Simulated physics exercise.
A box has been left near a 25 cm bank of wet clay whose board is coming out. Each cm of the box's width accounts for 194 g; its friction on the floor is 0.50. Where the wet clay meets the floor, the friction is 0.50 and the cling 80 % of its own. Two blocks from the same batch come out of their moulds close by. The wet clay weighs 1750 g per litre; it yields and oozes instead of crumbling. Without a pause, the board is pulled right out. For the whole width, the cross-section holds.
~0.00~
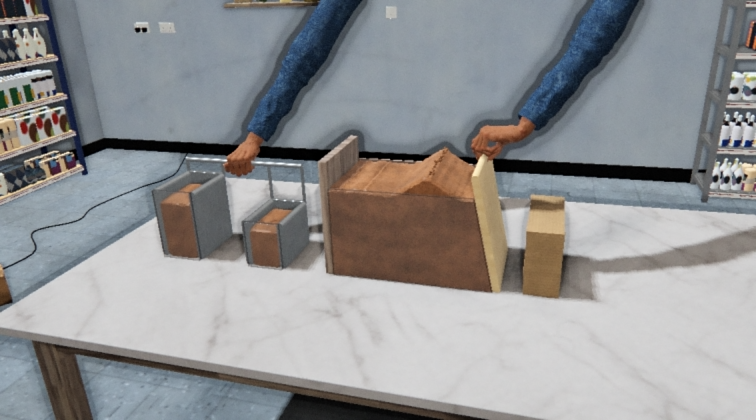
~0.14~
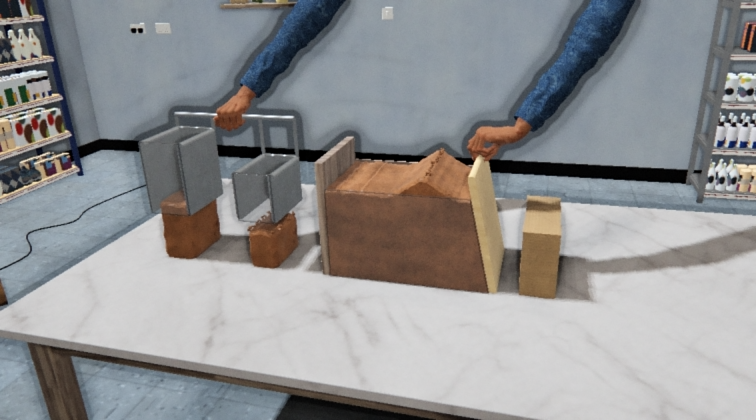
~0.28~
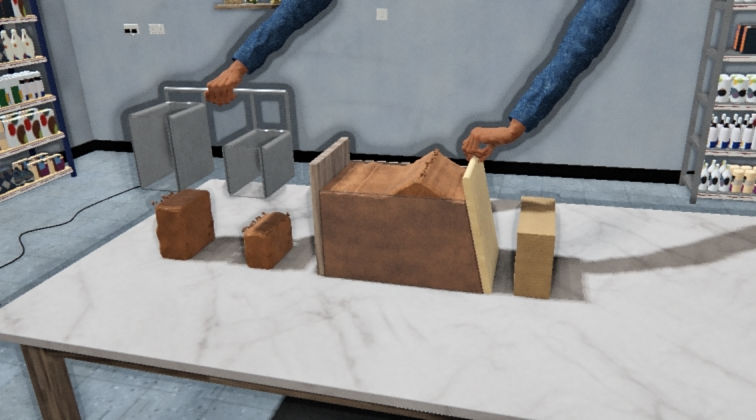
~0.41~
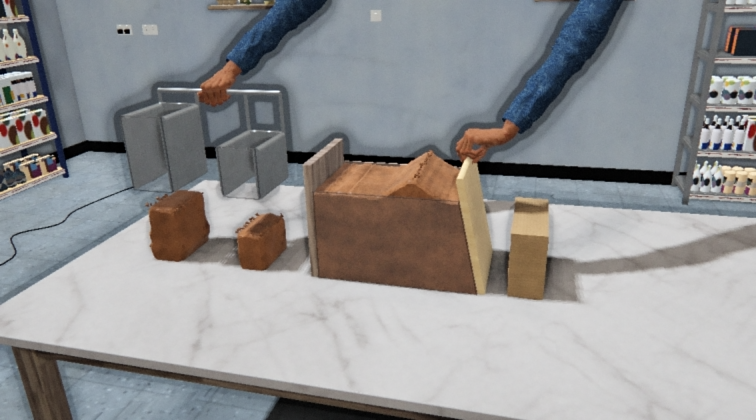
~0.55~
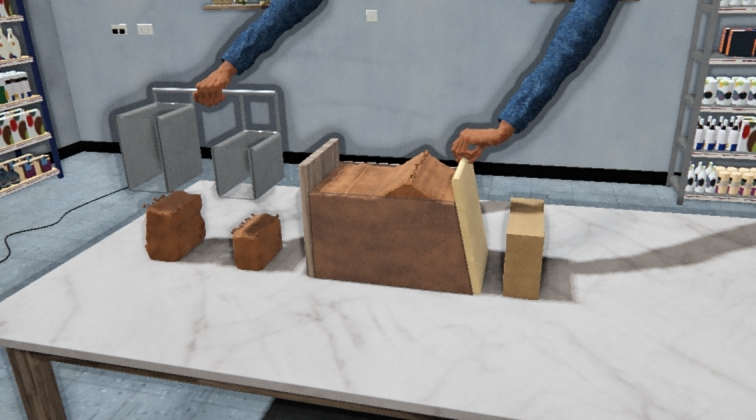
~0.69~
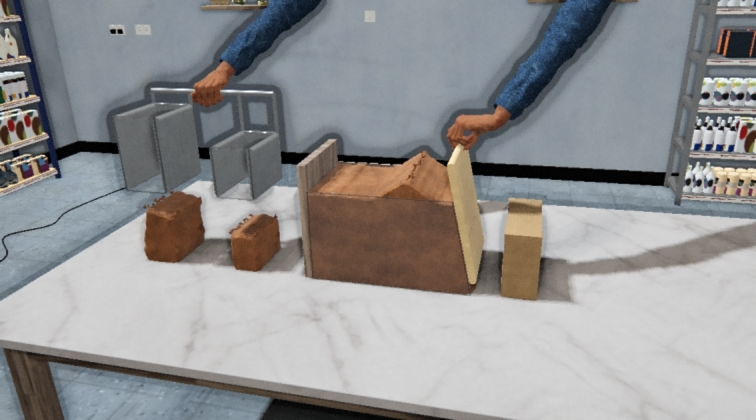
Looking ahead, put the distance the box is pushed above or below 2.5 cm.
In the end the push moves the box a distance shorter than 2.5 cm.
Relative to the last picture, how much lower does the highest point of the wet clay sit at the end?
I'd put it at close to 4.0 cm.
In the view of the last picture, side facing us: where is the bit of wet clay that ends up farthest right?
You'll find it close to (497, 289).
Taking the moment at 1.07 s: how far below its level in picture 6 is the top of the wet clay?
Measured change: Around 0.5 cm.
After 0.86 s, the box has not moved.
After 1.07 s, the box has not moved.
After 1.28 s, the box has not moved.
After 1.49 s, the box has not moved.
After 1.66 s, at the end, the box has not moved.
